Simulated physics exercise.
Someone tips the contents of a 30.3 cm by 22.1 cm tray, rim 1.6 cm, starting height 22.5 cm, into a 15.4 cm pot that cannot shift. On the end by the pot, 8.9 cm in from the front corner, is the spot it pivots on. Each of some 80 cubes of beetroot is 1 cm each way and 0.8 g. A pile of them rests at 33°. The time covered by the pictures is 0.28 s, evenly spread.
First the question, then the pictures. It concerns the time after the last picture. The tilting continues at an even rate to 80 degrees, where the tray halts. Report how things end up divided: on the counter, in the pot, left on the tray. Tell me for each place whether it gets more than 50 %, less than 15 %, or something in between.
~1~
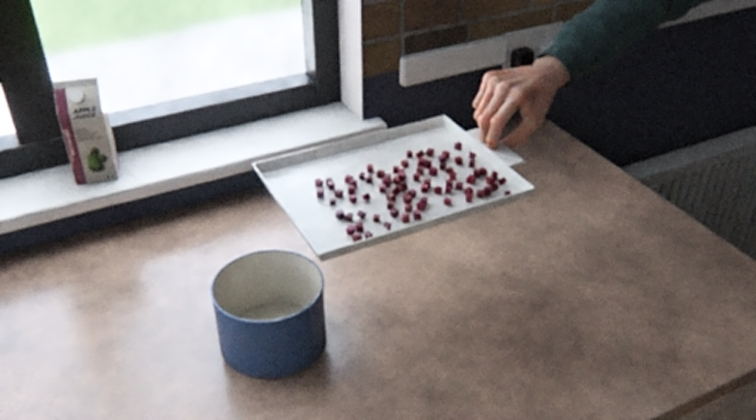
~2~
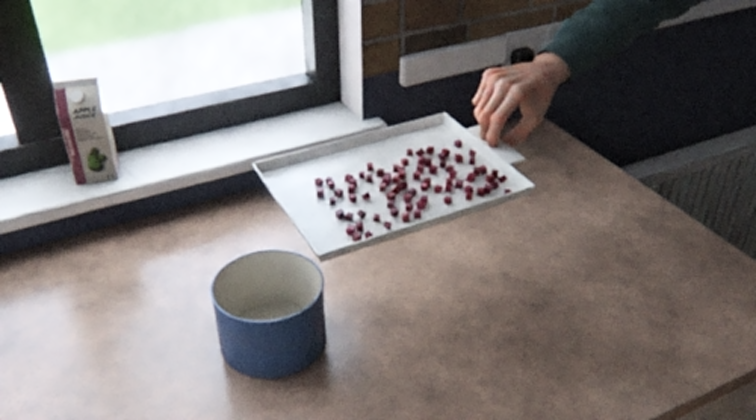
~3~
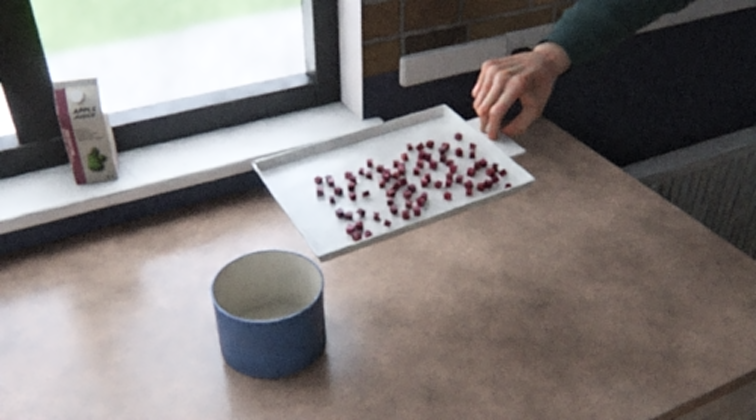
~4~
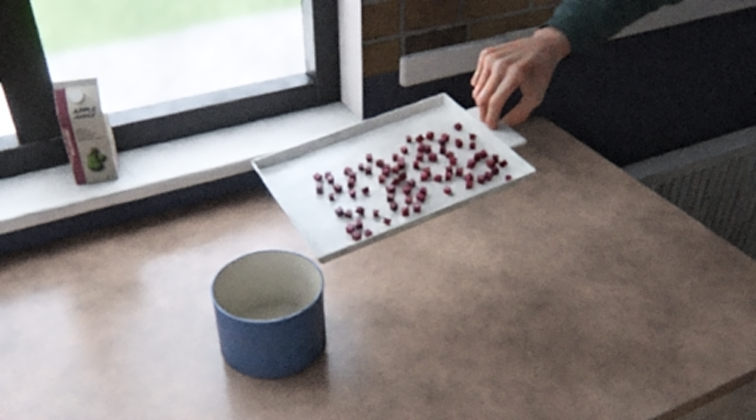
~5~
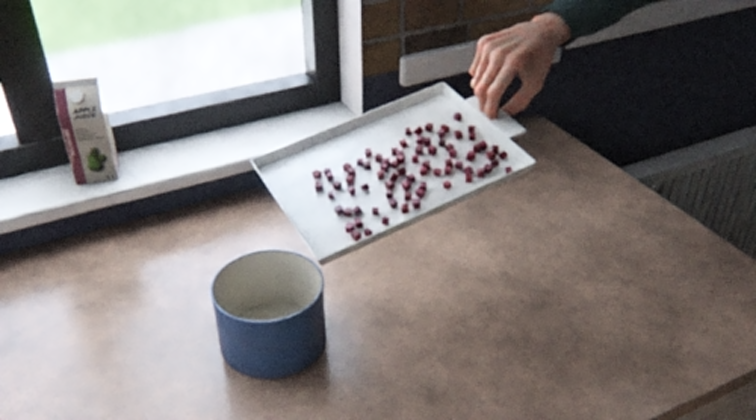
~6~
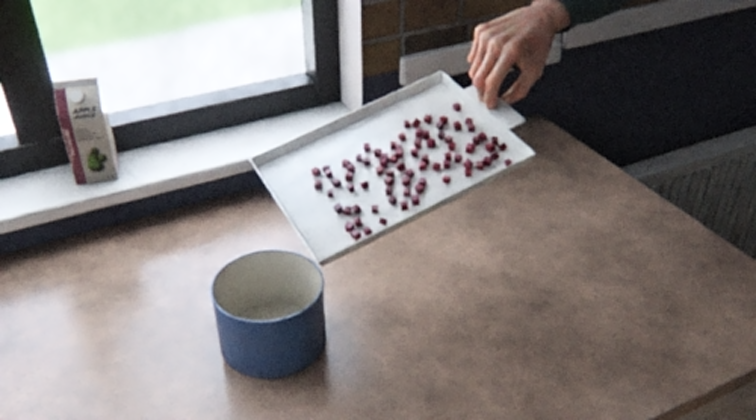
Counter: There'll be over half the quantity. Pot: There'll be not much. Tray: There'll be a moderate quantity.
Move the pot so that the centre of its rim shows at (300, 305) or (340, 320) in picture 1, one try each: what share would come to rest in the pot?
That gives roughly 30 per cent and then 30 per cent.
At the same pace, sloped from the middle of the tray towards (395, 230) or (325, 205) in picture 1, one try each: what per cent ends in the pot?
About 0 and 25 per cent.
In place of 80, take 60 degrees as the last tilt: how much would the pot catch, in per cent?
That would be around 5 percent.
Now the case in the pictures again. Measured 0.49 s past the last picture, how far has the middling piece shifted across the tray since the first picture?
About 6 cm.
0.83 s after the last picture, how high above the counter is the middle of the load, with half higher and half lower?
The halfway mark is near 20 cm.
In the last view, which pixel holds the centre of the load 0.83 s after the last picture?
At that time the load is centred around (305, 279).
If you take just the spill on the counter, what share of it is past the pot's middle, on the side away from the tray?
90 %.
Then, 0.49 s after the last picture, tilt 45 degrees; the tray holds 100 %, the pot 0 %.
Then, 0.83 s after the last picture, tilt 66 degrees; the tray holds 50 %, the pot 0 %.
Then, 1.25 s after the last picture, tilt 80 degrees; the tray holds 30 %, the pot 0 %.
In the end, counter 75 %, pot 5 %, tray 20 %.
